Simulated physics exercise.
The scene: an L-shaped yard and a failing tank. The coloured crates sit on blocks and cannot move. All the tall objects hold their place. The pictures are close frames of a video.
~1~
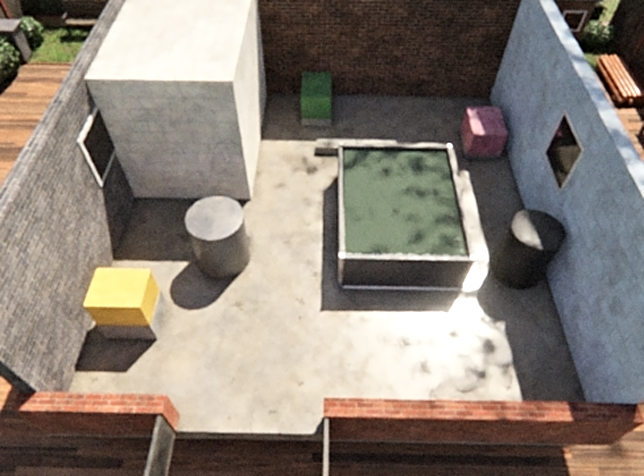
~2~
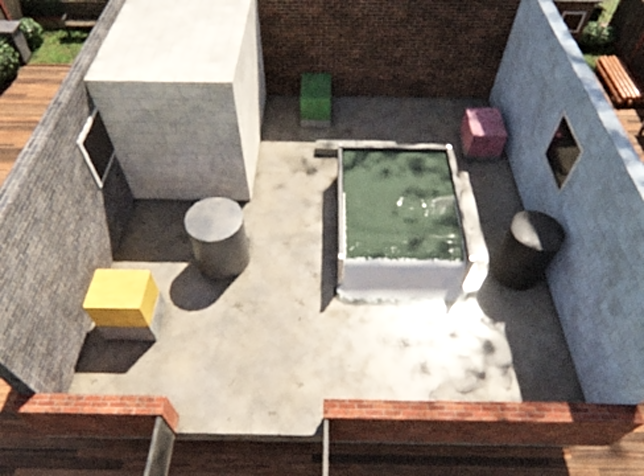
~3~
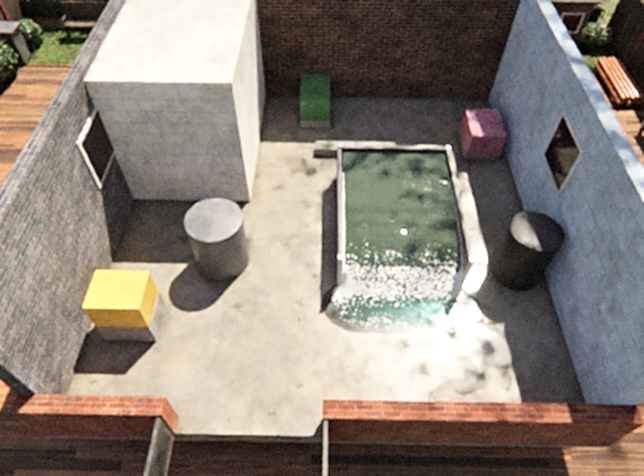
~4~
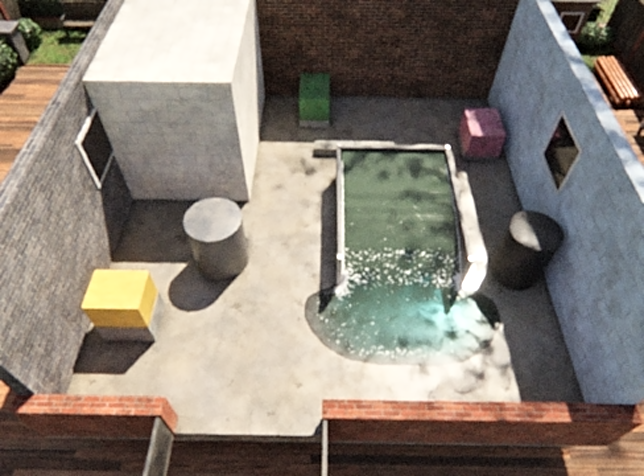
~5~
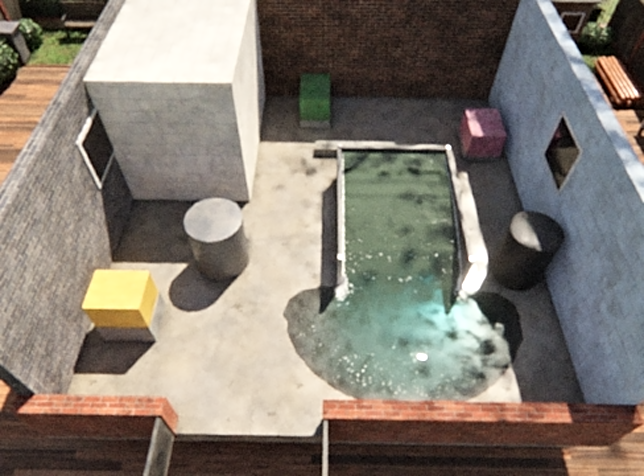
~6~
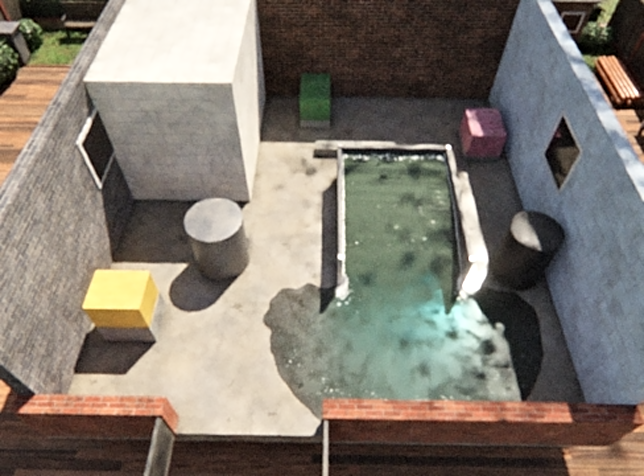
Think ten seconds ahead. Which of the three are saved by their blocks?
The pink crate gets wet; the green crate stays dry; the yellow crate stays dry.
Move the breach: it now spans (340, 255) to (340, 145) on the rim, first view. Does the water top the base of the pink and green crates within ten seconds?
Then: The pink one is soaked; the green one ends up wet.
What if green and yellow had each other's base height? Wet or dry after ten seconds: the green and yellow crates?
The green one keeps dry; the yellow one is soaked.
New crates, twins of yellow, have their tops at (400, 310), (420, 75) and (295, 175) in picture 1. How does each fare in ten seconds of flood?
As listed: Gets wet, escapes it, stays dry.
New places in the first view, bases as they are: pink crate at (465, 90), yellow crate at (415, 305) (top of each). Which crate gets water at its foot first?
That is the yellow-painted one.
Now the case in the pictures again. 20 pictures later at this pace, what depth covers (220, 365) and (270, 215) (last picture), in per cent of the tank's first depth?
In turn 10 and 0 in a hundred.
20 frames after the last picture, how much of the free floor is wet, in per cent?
Close to 45 %.
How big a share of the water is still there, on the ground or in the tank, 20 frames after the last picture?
Near 90 in a hundred.
A moment on, water covers 25 % of the floor; the pink crate not reached, the green crate not reached, the yellow crate not reached.
Next, water covers 25 % of the floor; the pink crate not reached, the green crate not reached, the yellow crate not reached.
Then, water covers 45 % of the floor; the pink crate water round its plinth, the green crate not reached, the yellow crate water round its plinth.
Later, water covers 75 % of the floor; the pink crate water round its plinth, the green crate not reached, the yellow crate water round its plinth.
In the end, water covers 95 % of the floor; the pink crate was topped, the green crate stayed above the water, the yellow crate stayed above the water.
